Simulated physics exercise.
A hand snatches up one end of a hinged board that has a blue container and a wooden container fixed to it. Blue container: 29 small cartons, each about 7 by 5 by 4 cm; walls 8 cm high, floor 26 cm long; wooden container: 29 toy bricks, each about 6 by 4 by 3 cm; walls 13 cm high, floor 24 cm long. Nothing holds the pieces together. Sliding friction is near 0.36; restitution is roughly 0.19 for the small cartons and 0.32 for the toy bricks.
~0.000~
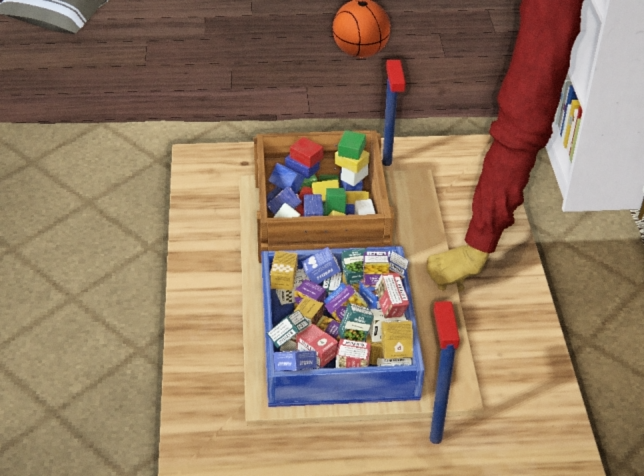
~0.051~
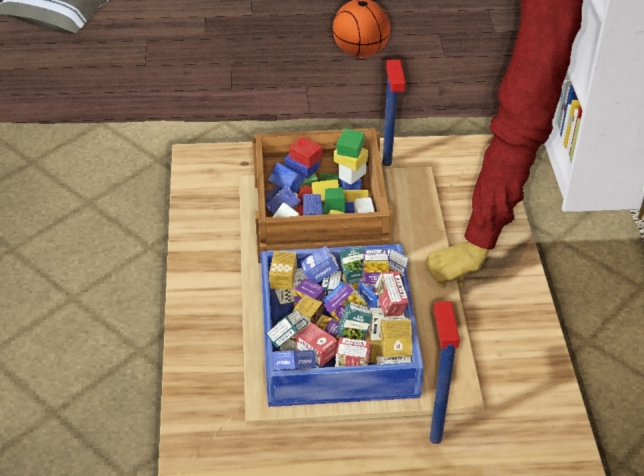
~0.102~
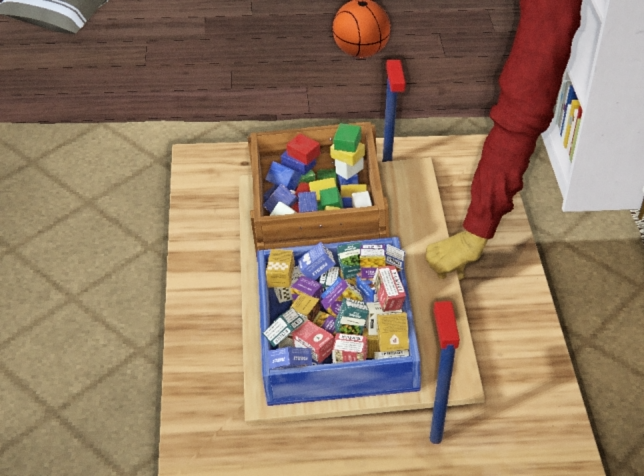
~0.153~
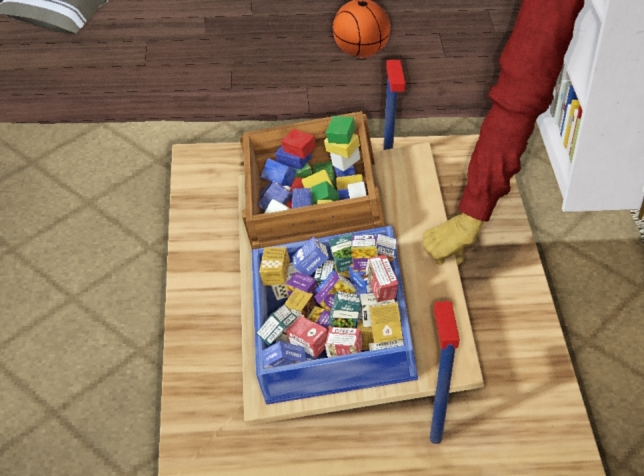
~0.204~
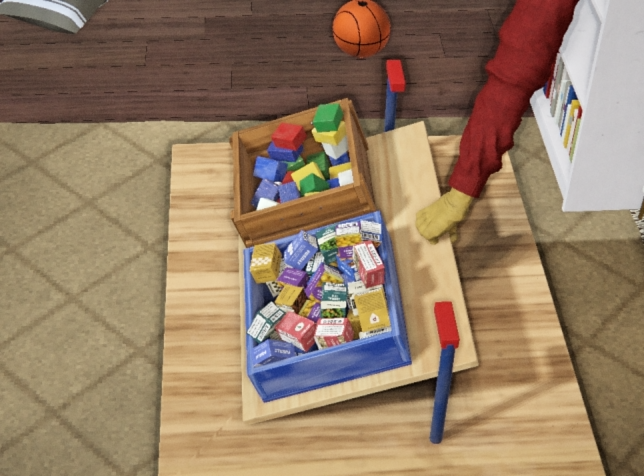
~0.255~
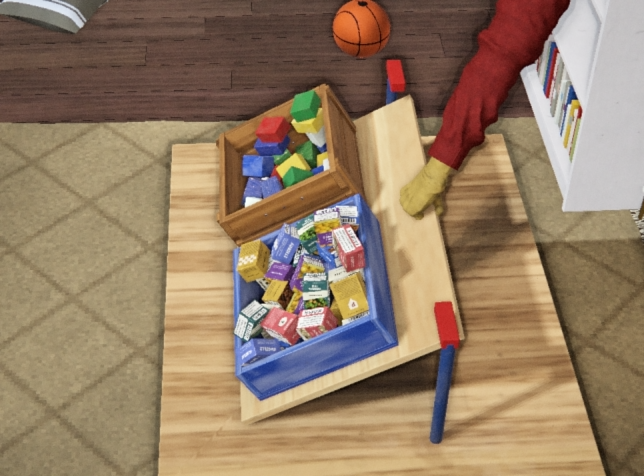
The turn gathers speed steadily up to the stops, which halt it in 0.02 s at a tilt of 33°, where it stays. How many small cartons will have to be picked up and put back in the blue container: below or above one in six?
Over a sixth of the small cartons leave the blue container.
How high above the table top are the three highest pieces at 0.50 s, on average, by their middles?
About 22 cm.
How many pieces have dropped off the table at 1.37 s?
Some 8 pieces.
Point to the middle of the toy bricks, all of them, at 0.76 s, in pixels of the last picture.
At about (264, 183).
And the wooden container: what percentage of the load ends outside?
About: Wooden container 5 per cent.
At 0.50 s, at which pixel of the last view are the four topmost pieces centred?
At about (239, 215).
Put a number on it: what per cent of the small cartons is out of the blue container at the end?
About 45 per cent.
After 0.26 s, it hits the stops.
After 0.36 s, tilt 33°; 0 of 29 out of the blue container and 0 of 29 out of the wooden container.
After 0.50 s, tilt 33°; 4 of 29 out of the blue container and 1 of 29 out of the wooden container.
After 0.76 s, tilt 33°; 11 of 29 out of the blue container and 2 of 29 out of the wooden container.
Outcome (at 1.37 s), 13 of 29 out of the blue container and 2 of 29 out of the wooden container. Asked share, 13 of 29, 45 per cent.
